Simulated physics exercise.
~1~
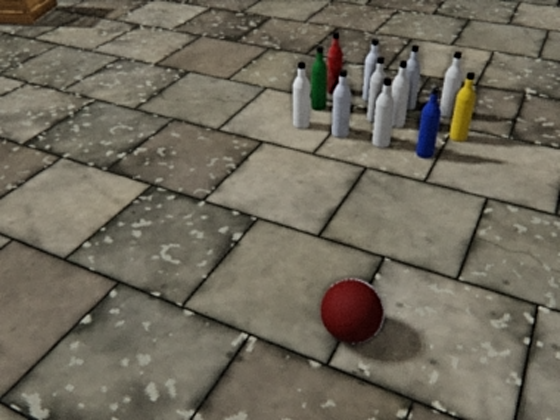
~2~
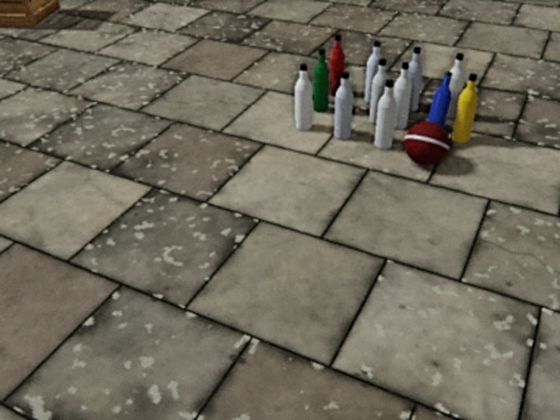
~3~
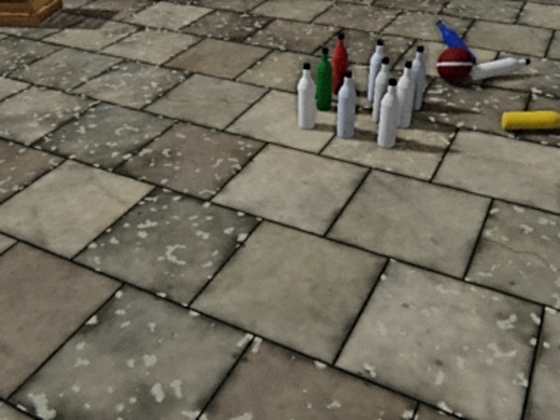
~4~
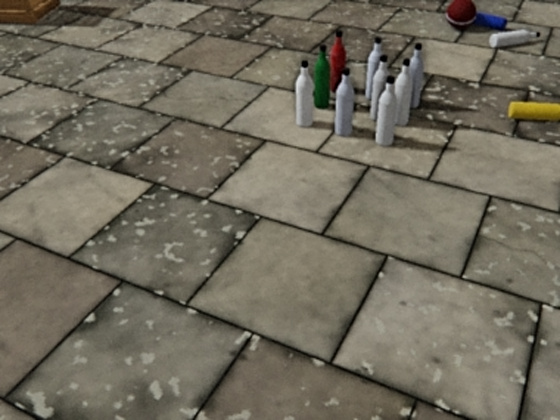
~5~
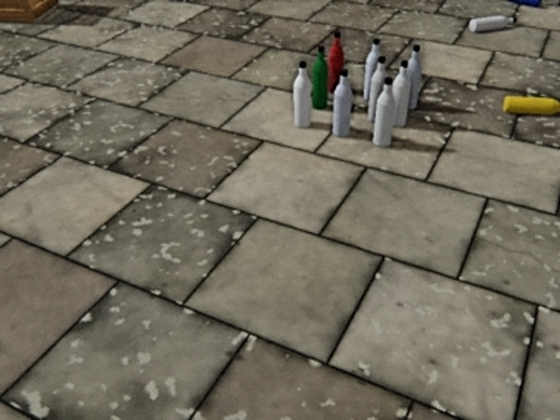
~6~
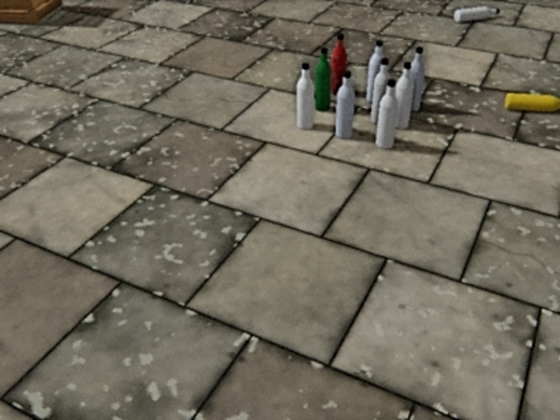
A red ball rolls into standing bottles, toppling blue, yellow and white ones, and rolls away.
